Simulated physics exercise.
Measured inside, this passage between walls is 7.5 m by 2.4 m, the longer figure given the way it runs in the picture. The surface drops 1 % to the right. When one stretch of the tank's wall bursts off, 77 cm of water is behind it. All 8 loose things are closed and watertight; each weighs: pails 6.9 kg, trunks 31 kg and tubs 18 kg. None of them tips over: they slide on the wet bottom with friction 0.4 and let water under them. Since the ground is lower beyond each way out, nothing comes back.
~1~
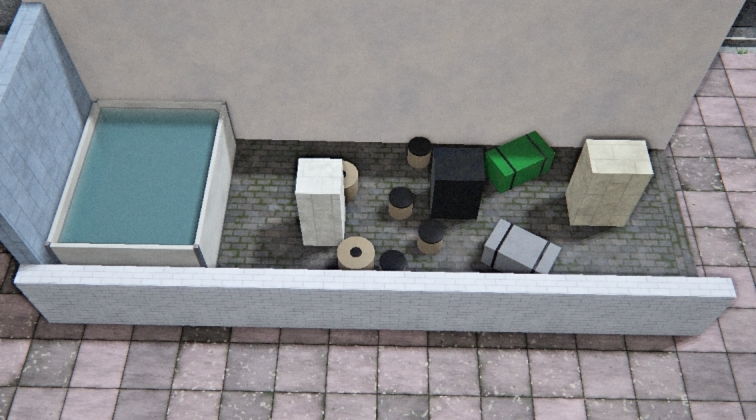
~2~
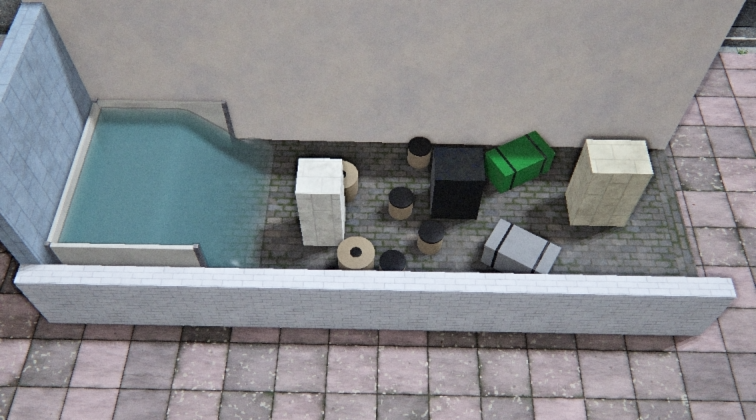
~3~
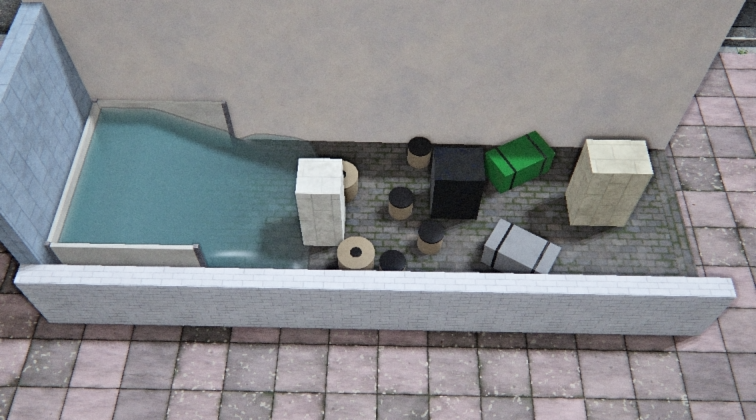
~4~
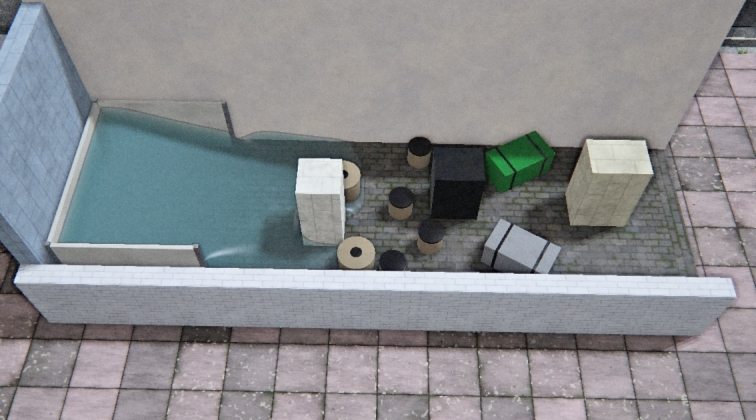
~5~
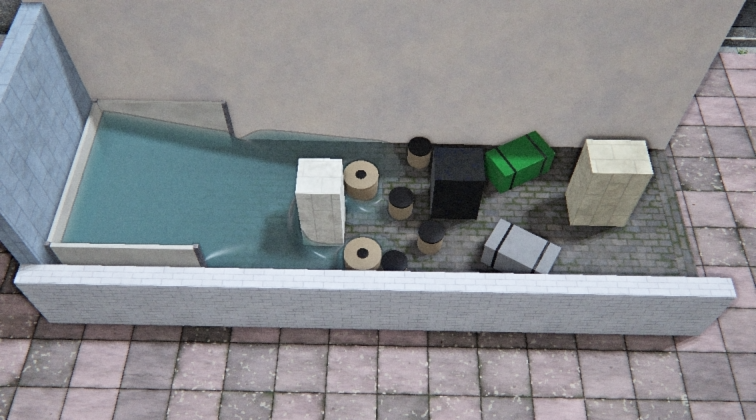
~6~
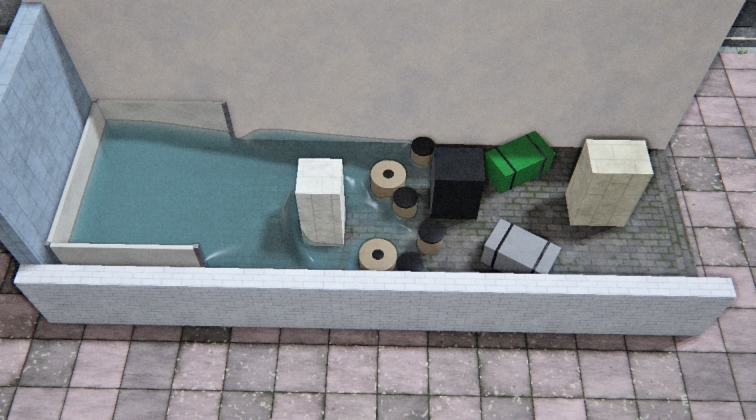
Teal water bursts from a tank at the left end of a walled, brick-paved passage, seen from high above by a still camera. To its right stand a white block, tan and dark-topped round tubs, a black block, strapped green and grey trunks, and a cream block. The water spreads rightward around the white block, then pushes two tan tubs right and slightly shifts a couple of dark-topped ones.
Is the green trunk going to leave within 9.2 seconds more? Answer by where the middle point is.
Here the green trunk is retained.
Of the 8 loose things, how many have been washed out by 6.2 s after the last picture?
Result: 4.
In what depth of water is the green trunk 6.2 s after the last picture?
10 cm or so.
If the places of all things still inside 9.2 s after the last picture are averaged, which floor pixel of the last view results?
(531, 181).
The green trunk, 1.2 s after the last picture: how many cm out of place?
By that time, close to 50 cm.
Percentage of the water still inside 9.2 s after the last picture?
Close to 44 in a hundred parts remain.
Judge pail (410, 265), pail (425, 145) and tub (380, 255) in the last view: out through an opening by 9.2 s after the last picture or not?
Taking them as listed, the first one succeeded, the second failed and the third succeeded.
Then, 1.2 s after the last picture the green trunk is near (555, 165), 0.5 m from its start, afloat; 0 of 8 are out; 7 afloat.
Then, 3.8 s after the last picture the green trunk is near (559, 162), 0.5 m from its start, aground; 4 of 8 are out; 2 afloat.
Then, 6.2 s after the last picture the green trunk is near (554, 164), 0.4 m from its start, aground; 4 of 8 are out; 2 afloat.
Then, 9.2 s after the last picture the green trunk is near (553, 165), 0.4 m from its start, aground; 4 of 8 are out; 2 afloat.
